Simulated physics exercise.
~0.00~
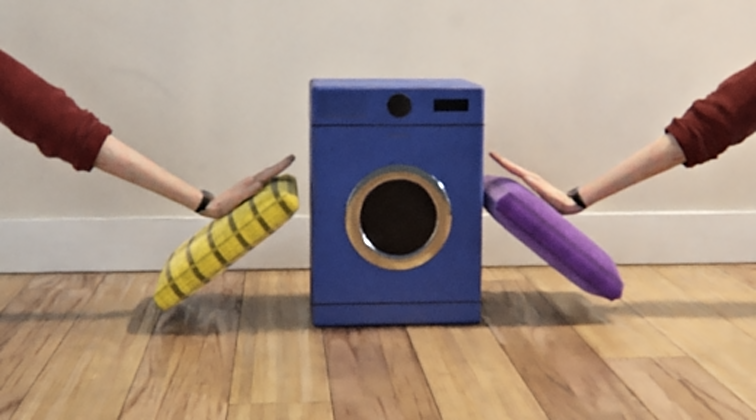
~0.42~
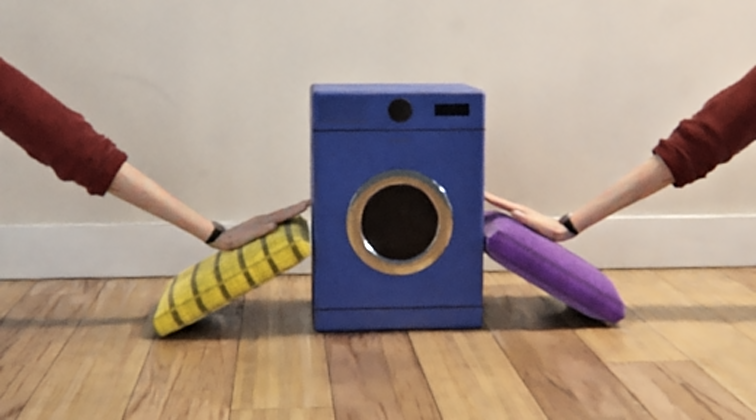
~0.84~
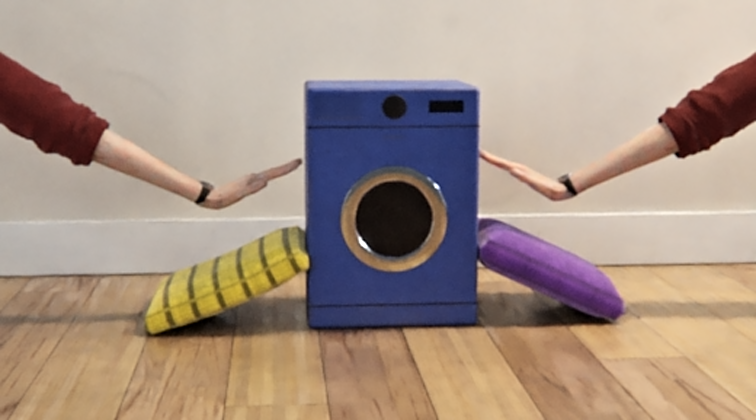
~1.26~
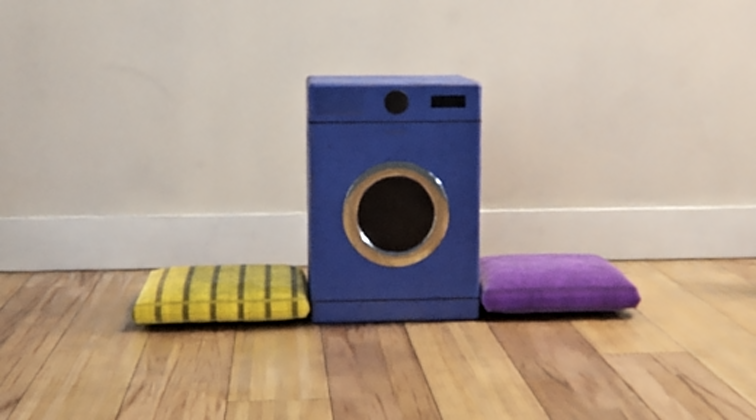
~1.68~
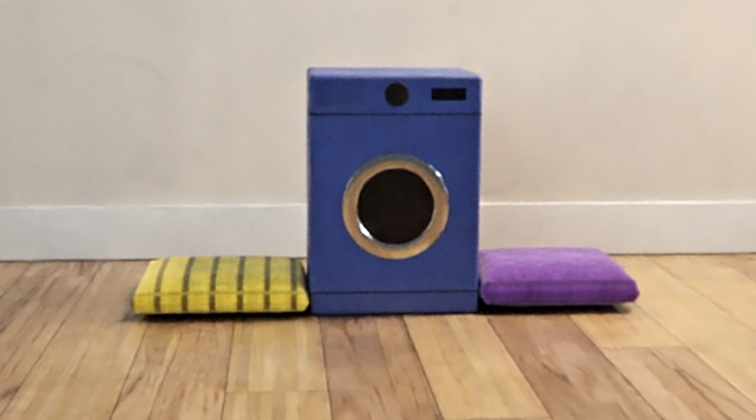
Yellow and purple cushions leaned against a blue machine by two hands slide down flat.
